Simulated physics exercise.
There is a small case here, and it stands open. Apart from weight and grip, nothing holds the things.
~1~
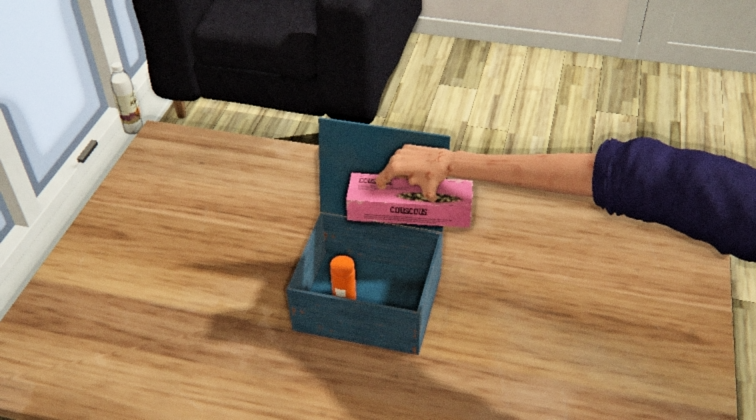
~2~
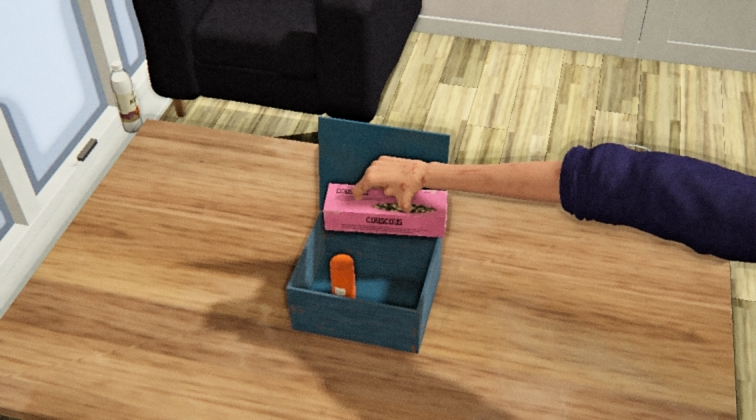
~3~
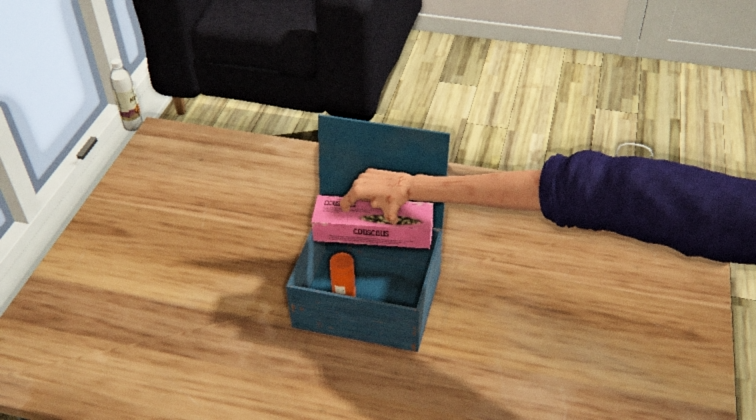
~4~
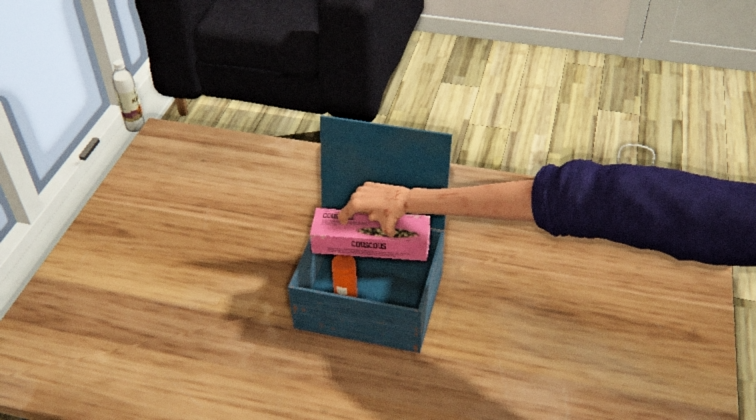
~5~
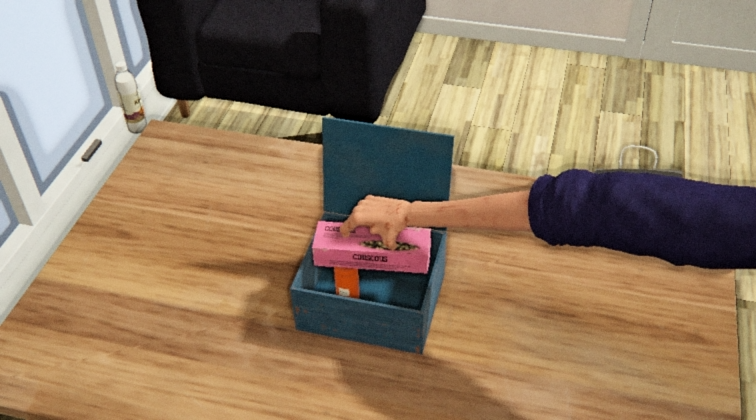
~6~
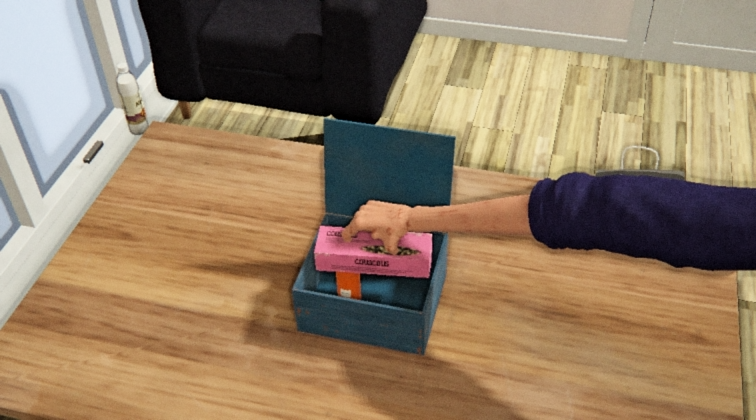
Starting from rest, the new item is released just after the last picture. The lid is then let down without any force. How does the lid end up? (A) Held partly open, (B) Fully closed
Option B: Fully closed.
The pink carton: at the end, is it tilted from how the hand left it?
The pink carton tips.
Then, 0.40 s later than the last frame, pink carton tilted by 61° near (375, 270); orange shaker moved a little.
Then, 1.30 s later than the last frame, lid 75° above the rim; pink carton on its side near (380, 266); orange shaker moved a little.
Then, 1.80 s later than the last frame, lid 42° above the rim; pink carton on its side near (380, 266); orange shaker moved a little.
Then, 2.10 s later than the last frame, lid 17° above the rim; pink carton on its side near (380, 266); orange shaker moved a little.
When it is over, lid shut; lying over in the box, pink carton; orange shaker as before. End places, in pixels of the last picture, pink carton near (380, 266).
